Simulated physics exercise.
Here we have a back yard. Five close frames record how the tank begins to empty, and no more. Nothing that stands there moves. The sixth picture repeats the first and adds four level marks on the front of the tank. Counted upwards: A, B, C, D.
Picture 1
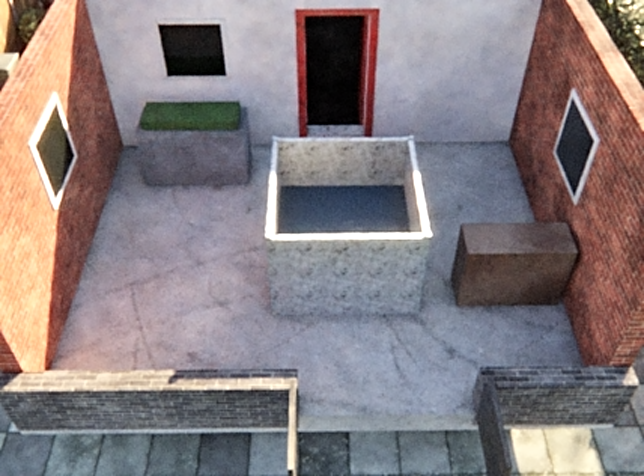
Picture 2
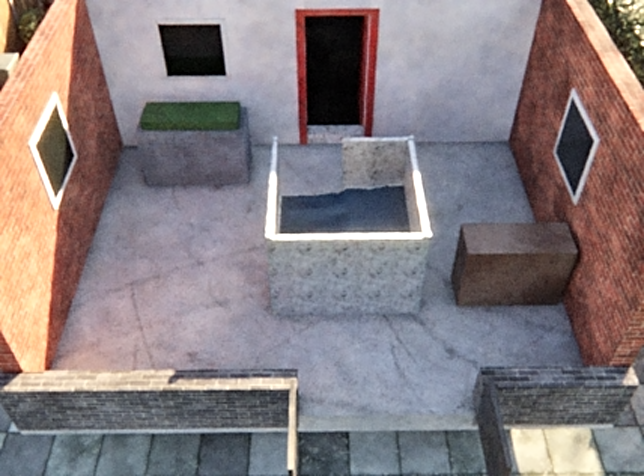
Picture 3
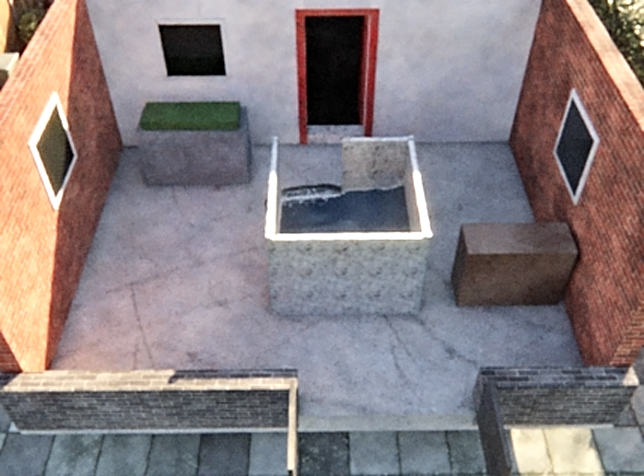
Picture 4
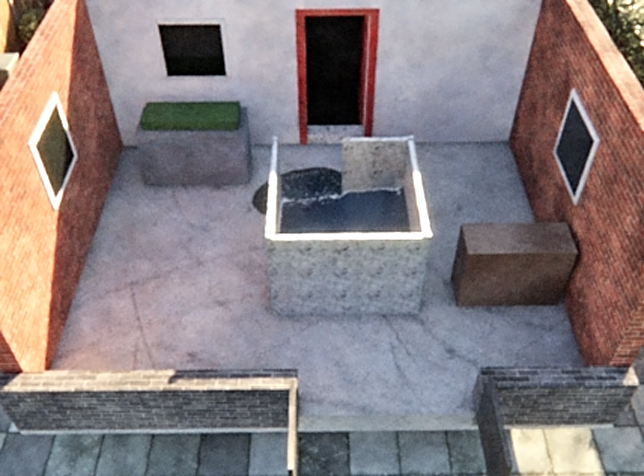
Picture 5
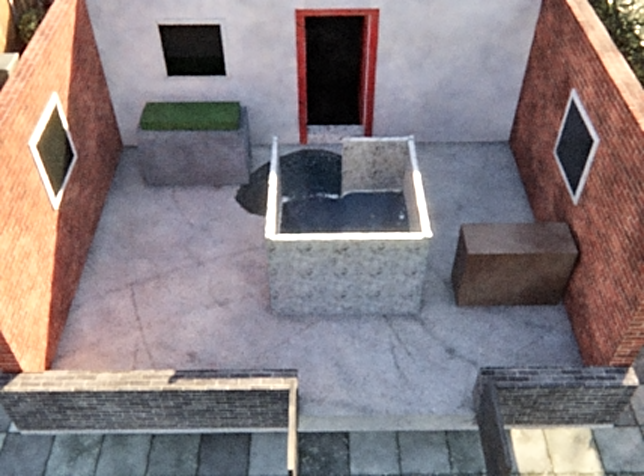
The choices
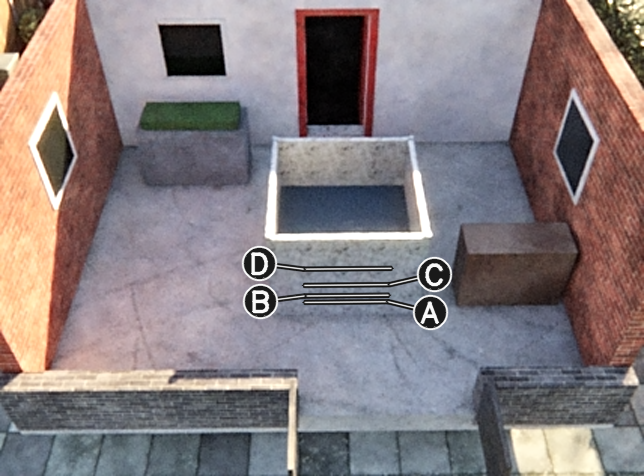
A walled back yard with a stone water tank, its back wall opening at the left and water spreading across the ground behind.
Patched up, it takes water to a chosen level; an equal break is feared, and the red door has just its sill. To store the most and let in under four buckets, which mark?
Go for B.
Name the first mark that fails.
It is C.
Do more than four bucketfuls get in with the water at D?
Yes.
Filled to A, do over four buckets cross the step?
No.
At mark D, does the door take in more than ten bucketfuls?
Yes.
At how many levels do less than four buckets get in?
Two of them.
On the marked copy, A at (346, 302); B at (346, 295); C at (347, 285); D at (347, 268); from the bottom up A, B, C, D.
If A is chosen, nothing gets over.
If B is chosen, a splash gets over, under a bucket.
If C is chosen, about 8 bucketfuls get in.
If D is chosen, dozens of bucketfuls pour in.
